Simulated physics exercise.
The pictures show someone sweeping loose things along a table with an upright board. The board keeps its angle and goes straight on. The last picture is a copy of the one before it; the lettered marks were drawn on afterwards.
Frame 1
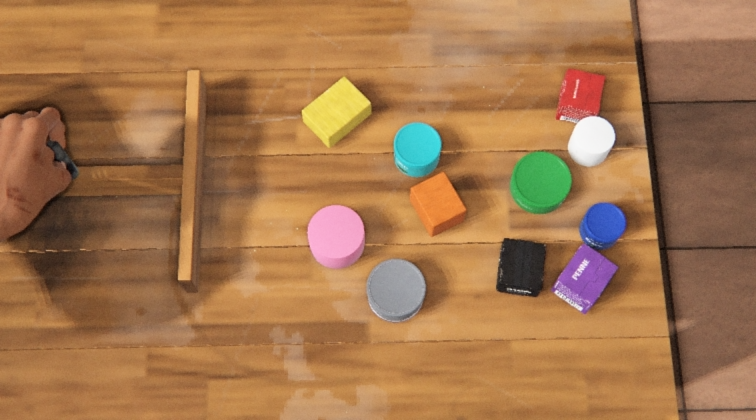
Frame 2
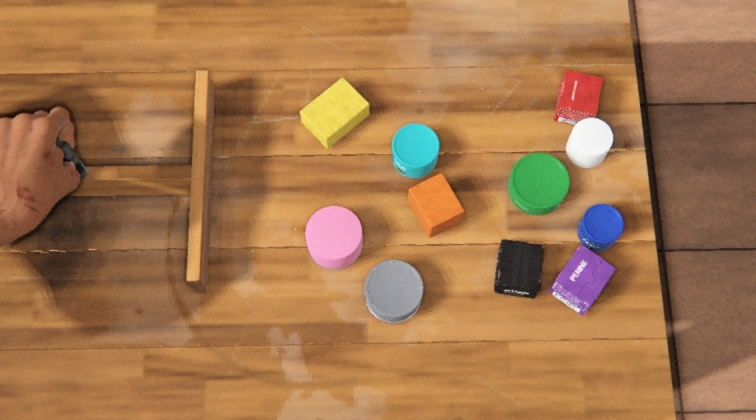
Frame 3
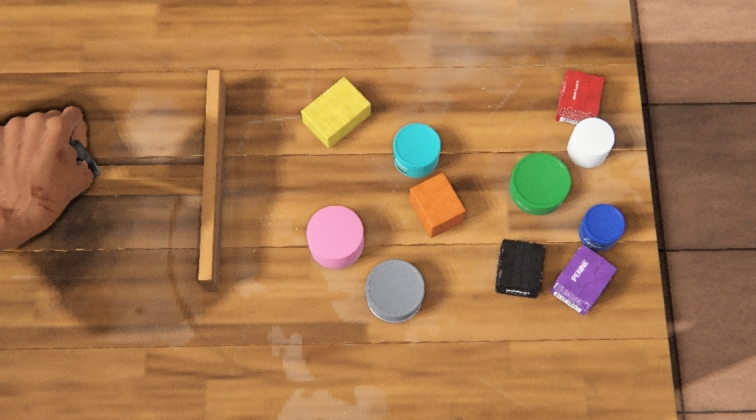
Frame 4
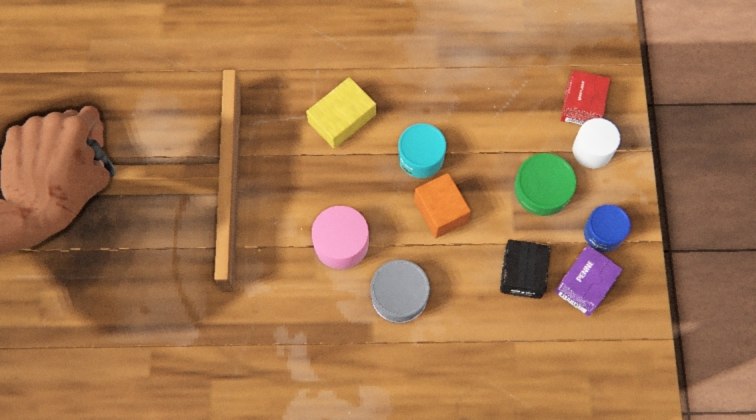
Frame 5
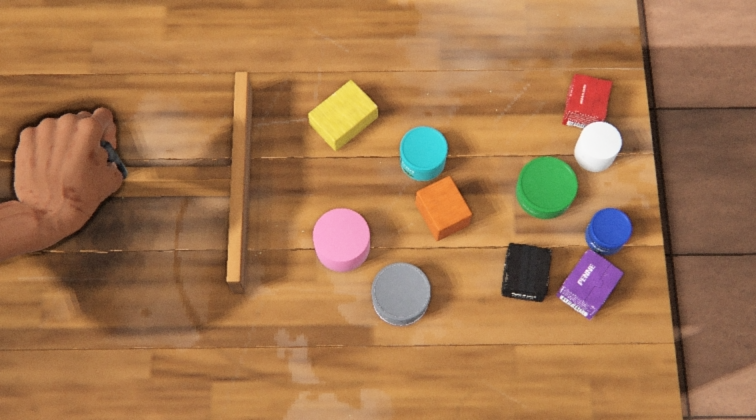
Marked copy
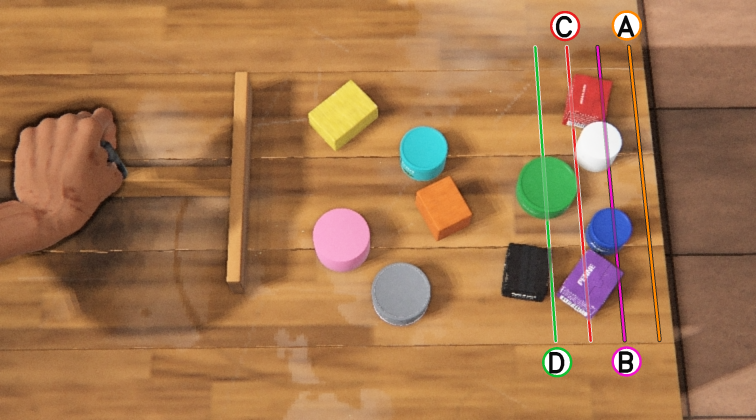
A hand slides an upright wooden board slightly right toward colourful blocks and round tubs.
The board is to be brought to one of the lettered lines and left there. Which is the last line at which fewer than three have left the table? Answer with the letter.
Line C.
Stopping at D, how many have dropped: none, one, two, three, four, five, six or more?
By then, none.
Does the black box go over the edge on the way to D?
No.
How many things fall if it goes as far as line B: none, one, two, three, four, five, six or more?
In all, four.
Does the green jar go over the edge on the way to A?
Yes.
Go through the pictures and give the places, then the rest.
Grey tin (396, 291); white tin (591, 142); green jar (540, 183), in the first picture.
Board (198, 171); blue tub (600, 228), in the second picture.
Board (210, 171); pink pot (335, 238), in the third picture.
Board (226, 171); yellow block (342, 113), in the fourth picture.
Board (238, 173); red packet (587, 103); black box (527, 273); grey tin (401, 295), in the fifth picture.
On the marked copy, A at (644, 186); B at (610, 186); C at (578, 186); D at (545, 187).
Taking C. A third of the way, board (362, 171); yellow block (401, 108); pink pot (398, 239).
Two thirds of the way, board (485, 170); purple packet (602, 293); green jar (564, 188).
When it is over, board (581, 169); green jar (657, 189); blue tub (662, 236); none fallen.
As for the rest, A drops nine; B drops four; D is within the limit but short.
